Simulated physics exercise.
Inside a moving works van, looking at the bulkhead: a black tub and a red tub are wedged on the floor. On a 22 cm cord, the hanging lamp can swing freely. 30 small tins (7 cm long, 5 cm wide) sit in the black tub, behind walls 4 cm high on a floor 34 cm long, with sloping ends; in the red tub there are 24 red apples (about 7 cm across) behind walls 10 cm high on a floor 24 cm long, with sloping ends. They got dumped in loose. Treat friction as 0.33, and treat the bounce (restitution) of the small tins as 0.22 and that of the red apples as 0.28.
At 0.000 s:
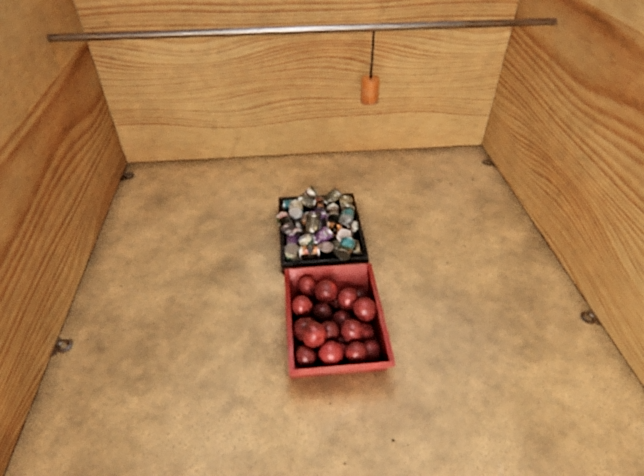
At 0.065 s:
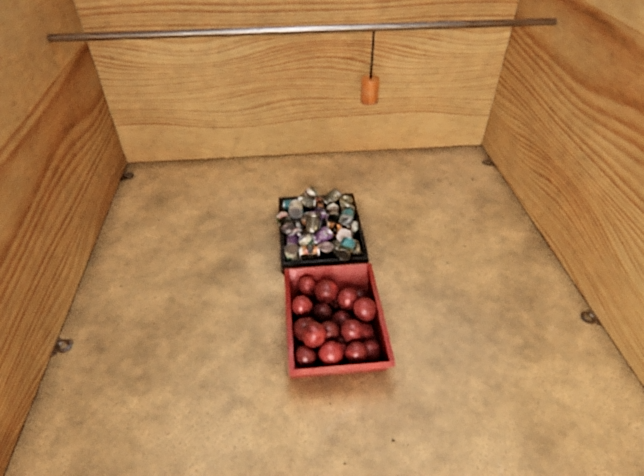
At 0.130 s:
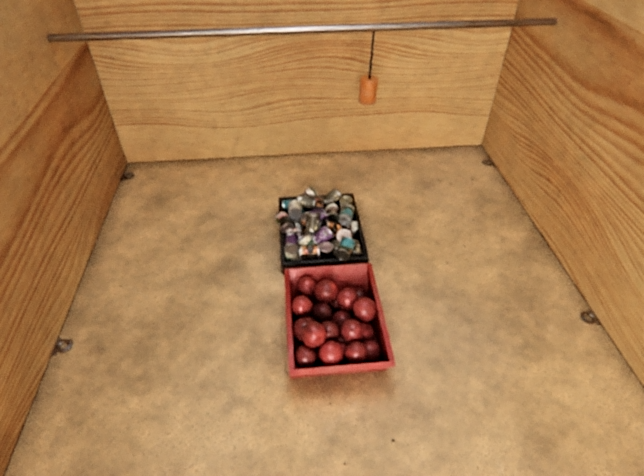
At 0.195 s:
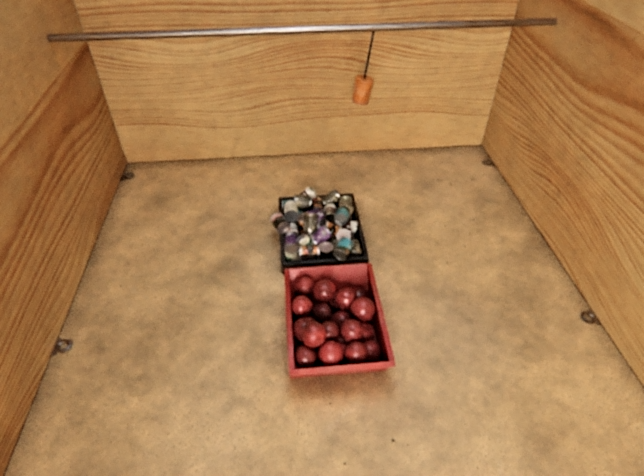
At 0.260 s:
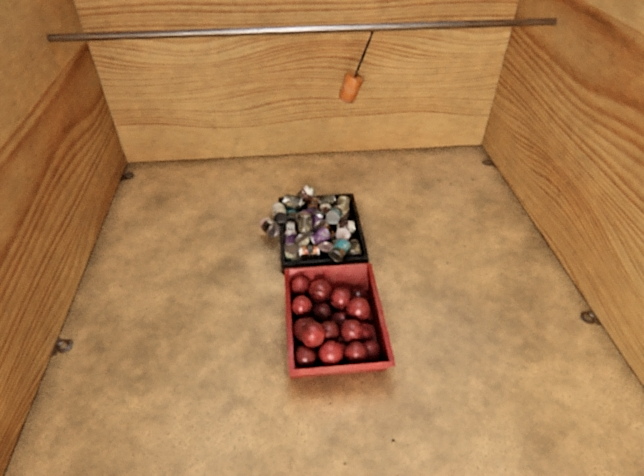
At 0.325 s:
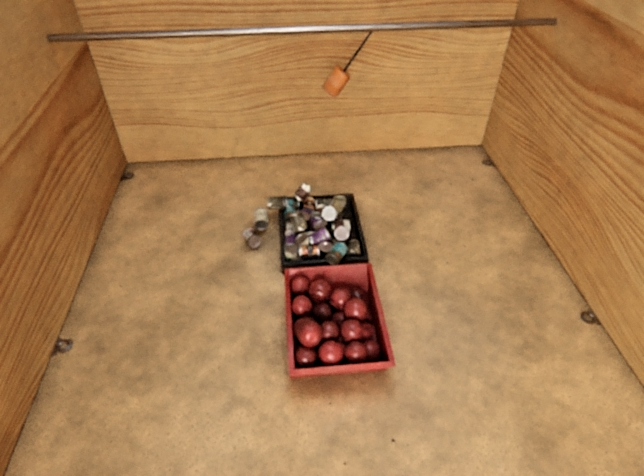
The clip opens on a black tub of small, shiny objects behind a red tub of red apples, with an orange lamp hanging still above. The lamp swings left, slightly at first, then steeply, as the small objects shift left and a few spill over the black tub's left side onto the floor.
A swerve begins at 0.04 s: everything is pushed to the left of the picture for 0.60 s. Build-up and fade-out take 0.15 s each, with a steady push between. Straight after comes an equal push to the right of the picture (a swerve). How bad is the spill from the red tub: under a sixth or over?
The goods that escape number fewer than a sixth of the load.
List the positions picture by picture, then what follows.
In the first frame (we follow the rim corner now nearest the camera), red tub at (292, 369); black tub at (283, 261); lamp swung 0°; nothing out yet.
Red tub at (292, 369); lamp swung 0°, in the second frame.
Red tub at (292, 369); lamp swung 2°, in the third frame.
Red tub at (292, 369); lamp swung 7°, in the fourth frame.
Red tub at (292, 369); lamp swung 19°; 1 out, the lowest tin at (270, 227), in the fifth frame.
Red tub at (292, 369); black tub at (283, 261); lamp swung 34°; 3 out, the lowest tin at (252, 238), in the sixth frame.
After 0.57 s, 6 of 30 out of the black tub and 1 of 24 out of the red tub.
After 0.87 s, 6 of 30 out of the black tub and 1 of 24 out of the red tub.
After 1.29 s, 8 of 30 out of the black tub and 1 of 24 out of the red tub.
Outcome (at 1.84 s), 8 of 30 out of the black tub and 1 of 24 out of the red tub. Asked share, 1 of 24, 4 per cent.
